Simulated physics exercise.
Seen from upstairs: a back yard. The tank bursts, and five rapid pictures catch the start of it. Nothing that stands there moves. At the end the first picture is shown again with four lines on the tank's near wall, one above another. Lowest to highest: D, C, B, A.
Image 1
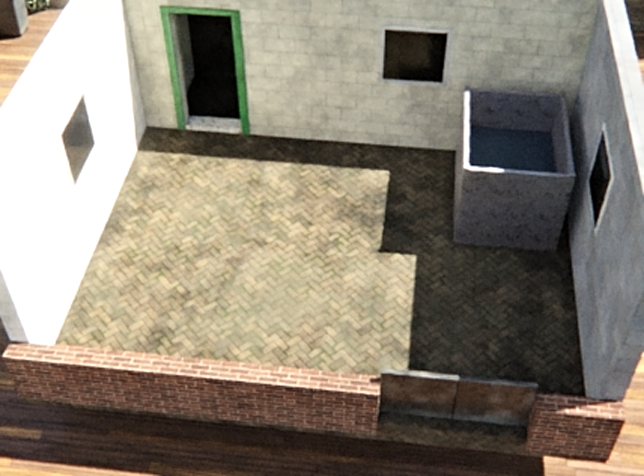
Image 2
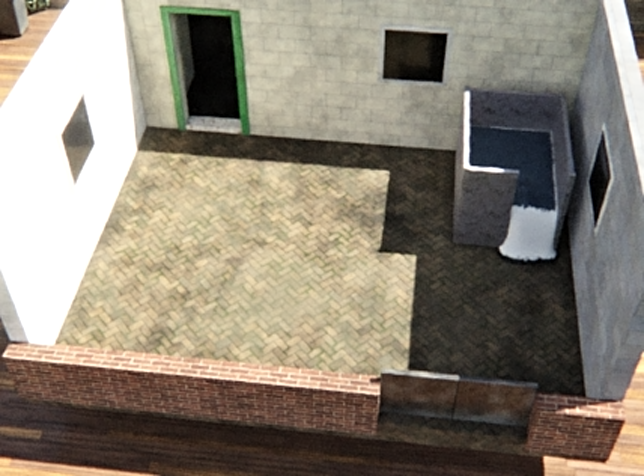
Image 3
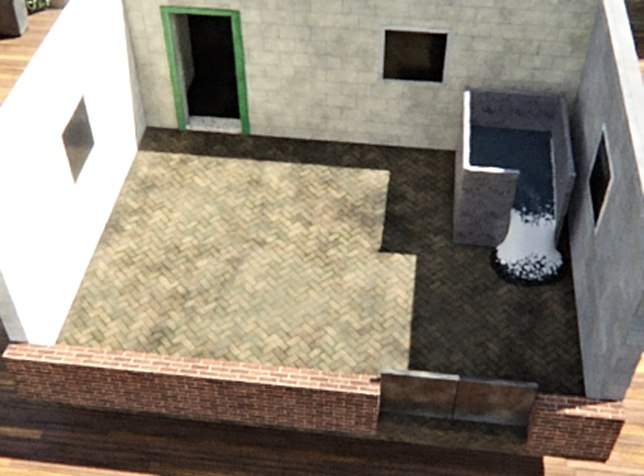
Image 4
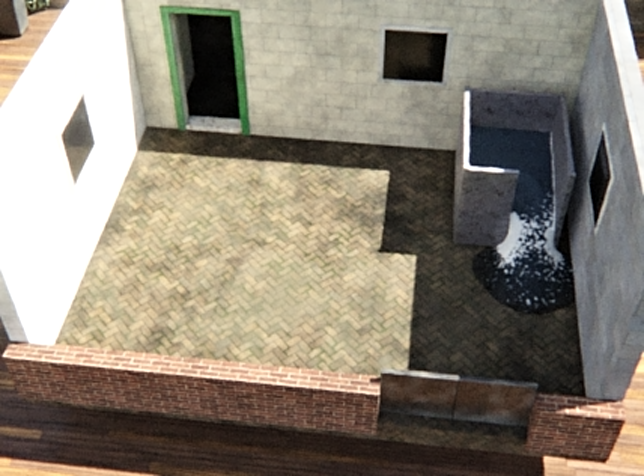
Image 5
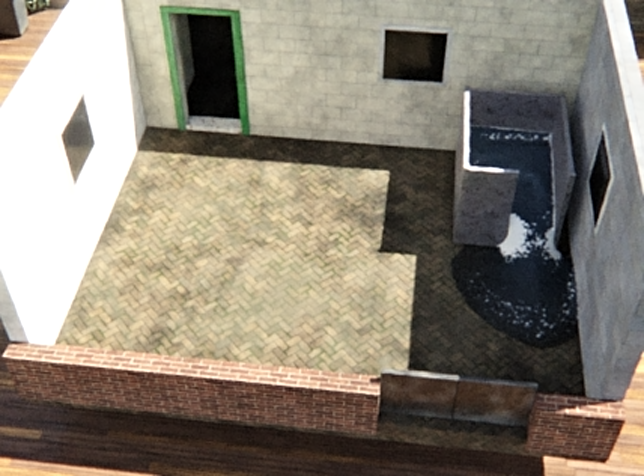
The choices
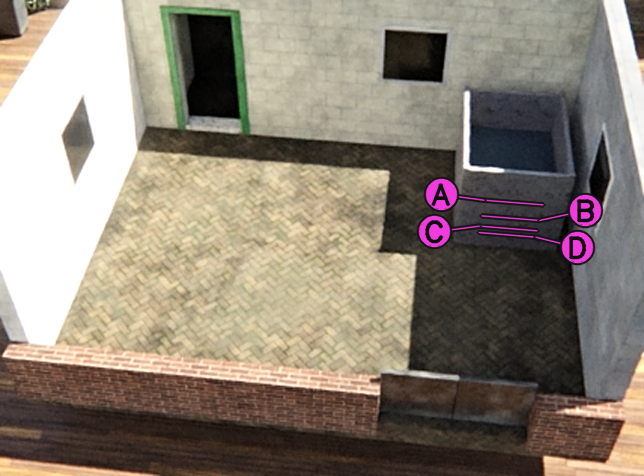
A paved back yard is seen from upstairs, enclosed by pale walls and a low red-brick wall in front. A green-framed doorway stands at the back left, a grey tank of dark water at the right, and a shut brown gate in the front wall. The tank's front opens at its right side, and white, foaming water pours out and spreads forward in a widening dark pool, while the camera stays still.
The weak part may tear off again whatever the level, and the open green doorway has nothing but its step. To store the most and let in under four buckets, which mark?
The limit is A.
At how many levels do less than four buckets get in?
All four.
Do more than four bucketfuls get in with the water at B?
No, that is safe.
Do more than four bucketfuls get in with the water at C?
No, not at all.
On the marked copy, A at (513, 202); B at (510, 218); C at (508, 228); D at (507, 234); from the bottom up D, C, B, A.
With A, a bucket or two gets in.
With B, nothing gets over.
With C, nothing gets over.
With D, nothing gets over.
